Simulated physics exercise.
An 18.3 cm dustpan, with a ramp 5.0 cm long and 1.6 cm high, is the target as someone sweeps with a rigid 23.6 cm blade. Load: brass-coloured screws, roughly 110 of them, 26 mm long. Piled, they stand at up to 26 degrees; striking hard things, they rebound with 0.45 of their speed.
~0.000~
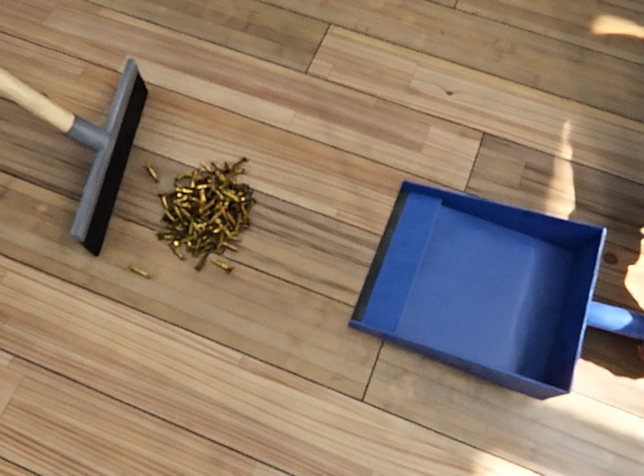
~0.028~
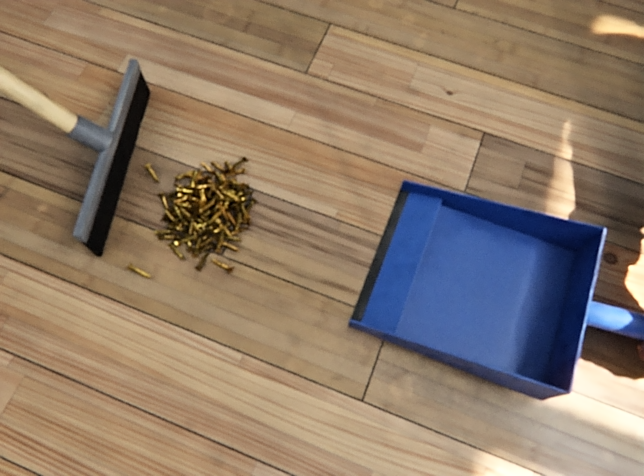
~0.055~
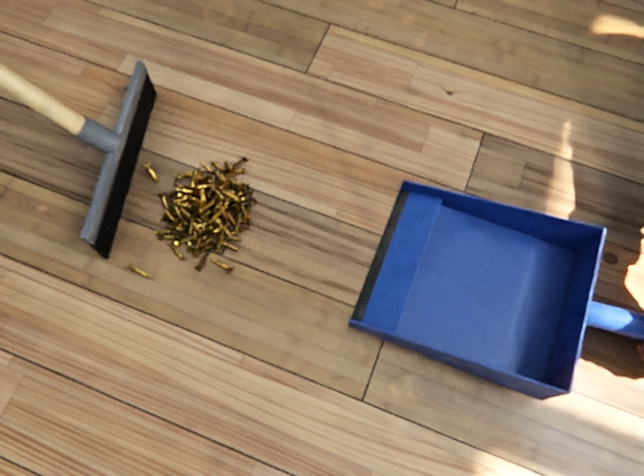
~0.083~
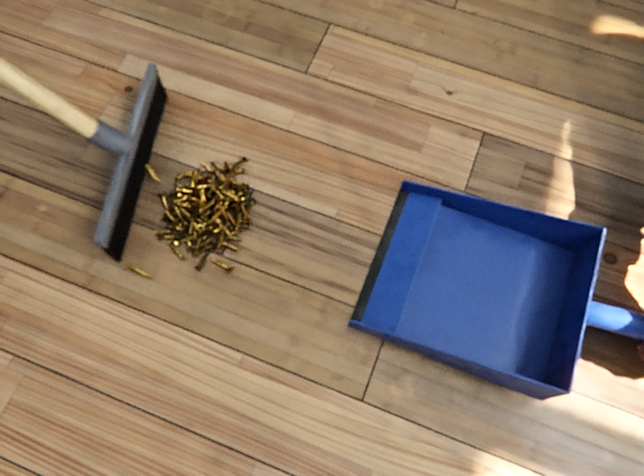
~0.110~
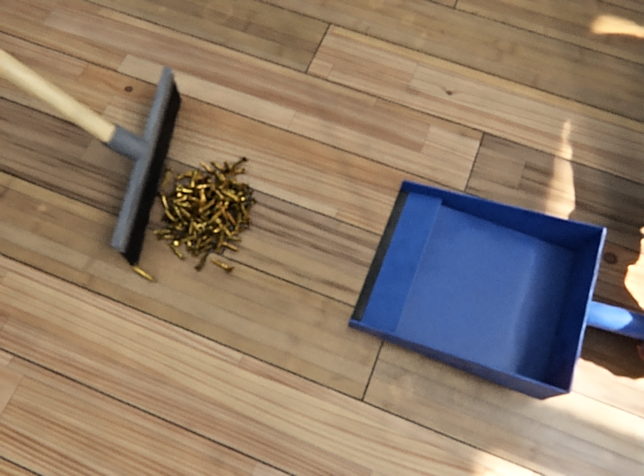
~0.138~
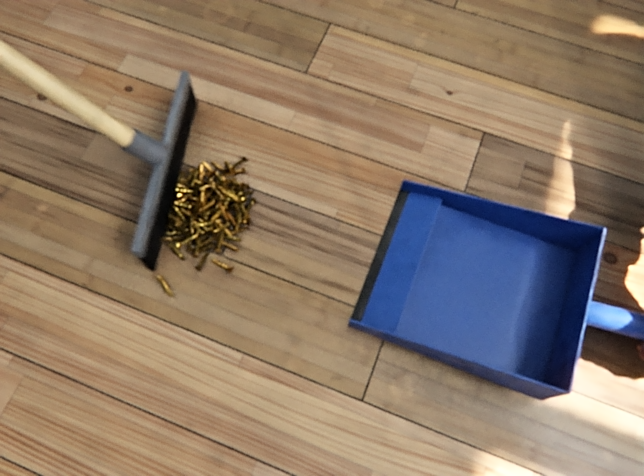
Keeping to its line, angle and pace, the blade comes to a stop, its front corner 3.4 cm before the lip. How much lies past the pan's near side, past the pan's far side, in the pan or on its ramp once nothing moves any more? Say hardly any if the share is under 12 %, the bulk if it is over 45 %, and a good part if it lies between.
In the end near side: A tiny fraction, far side: A tiny fraction, pan: A moderate fraction.
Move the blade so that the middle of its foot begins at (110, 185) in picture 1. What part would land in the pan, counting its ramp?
About 25 per cent.
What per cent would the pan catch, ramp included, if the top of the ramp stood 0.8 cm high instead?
About 35 %.
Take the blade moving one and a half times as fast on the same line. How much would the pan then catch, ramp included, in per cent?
Then some 55 in a hundred.
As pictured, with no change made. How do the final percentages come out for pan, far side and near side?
Near side 5, far side 5, pan 35.
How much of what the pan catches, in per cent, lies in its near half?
I'd put it near 50 per cent.
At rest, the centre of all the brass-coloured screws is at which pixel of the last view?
Roughly (373, 245).
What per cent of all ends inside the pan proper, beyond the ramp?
I'd put it near 0 per cent.
After 0.27 s, middle of the blade 16 cm from the lip; 0 % over the lip, far side 0 %, near side 5 %.
After 0.37 s, middle of the blade 8 cm from the lip; 0 % over the lip, far side 5 %, near side 0 %.
Then, at 0.59 s, middle of the blade 6 cm from the lip; 35 % over the lip, far side 5 %, near side 5 %.
By 1.2 s all is still; near side 5 %, far side 5 %, pan 35 %, in front of the lip or behind the blade 55 %.
